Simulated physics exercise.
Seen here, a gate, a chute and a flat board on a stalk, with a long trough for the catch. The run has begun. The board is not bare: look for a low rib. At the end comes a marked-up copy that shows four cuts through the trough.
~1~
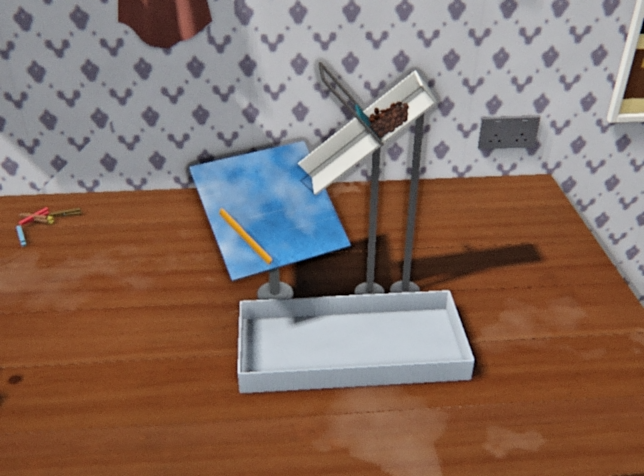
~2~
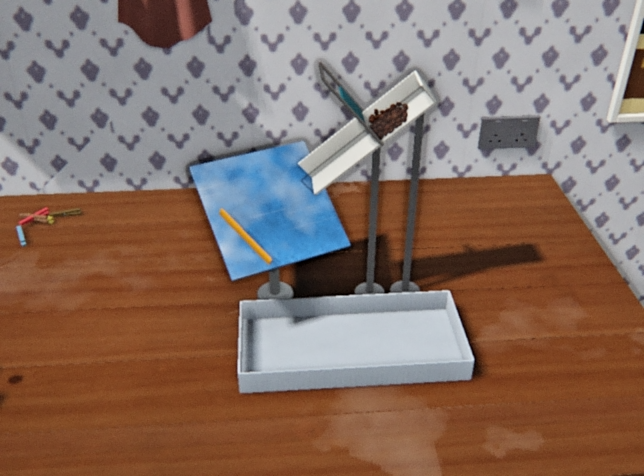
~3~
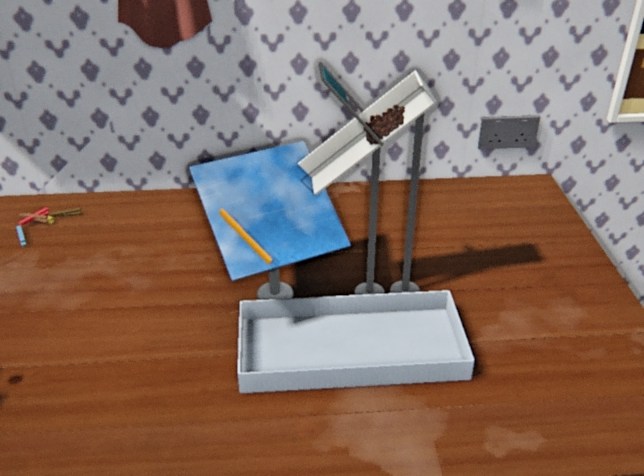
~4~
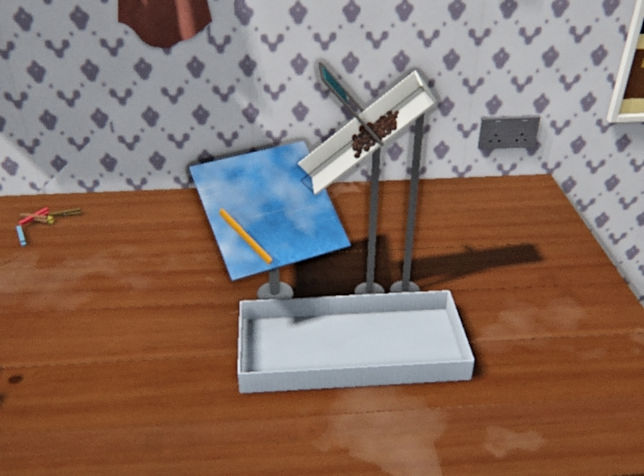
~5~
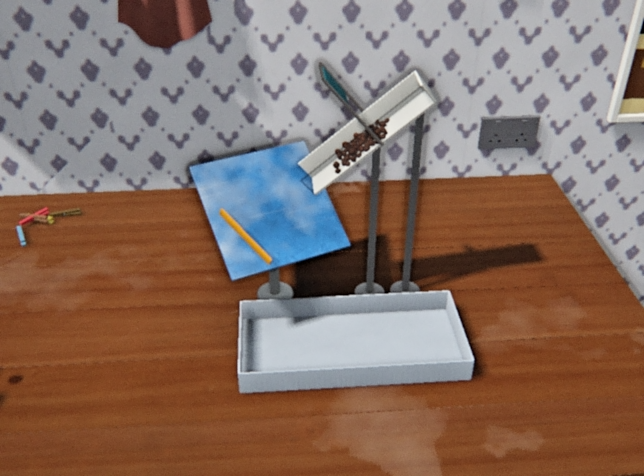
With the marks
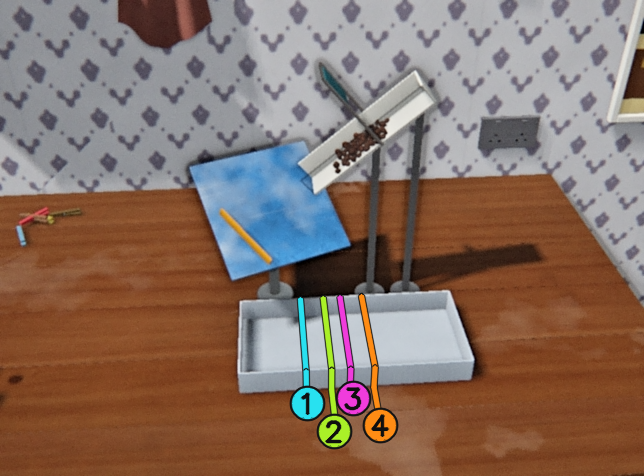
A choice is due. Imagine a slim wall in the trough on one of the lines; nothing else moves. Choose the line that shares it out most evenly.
Line 1 does it best.
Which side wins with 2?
Left.
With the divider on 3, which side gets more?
More lands on the left.
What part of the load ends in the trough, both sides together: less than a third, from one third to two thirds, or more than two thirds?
About that: More than two thirds.
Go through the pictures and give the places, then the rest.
In the first frame, load behind the gate (387, 121), flat chocolate drops; lip of the chute (314, 186), sloping fairly steeply.
In the second frame, middle of the board (271, 206), tilted fairly steeply; middle of its low edge (294, 262); of its high edge (249, 153).
In the third frame, front corners of the trough (239, 374) and (473, 360), empty; front of the load (371, 142).
In the fourth frame, middle of the load (374, 133); its front (357, 155), roughly a third of the way to the lip; rib from (221, 209) to (271, 260).
In the fifth frame, middle of the load (361, 143); its front (338, 171), roughly two thirds of the way to the lip.
On the marked copy, line 1 crosses the front rim at (306, 370); line 2 crosses the front rim at (331, 368); line 3 crosses the front rim at (350, 367); line 4 crosses the front rim at (374, 366).
For line 1, of what is caught, roughly half on the left of the divider, roughly half on the right.
For line 2, of what is caught, almost all on the left of the divider, about a tenth on the right.
For line 3, of what is caught, almost all on the left of the divider, about a tenth on the right.
For line 4, of what is caught, every piece on the left of the divider, not one piece on the right.
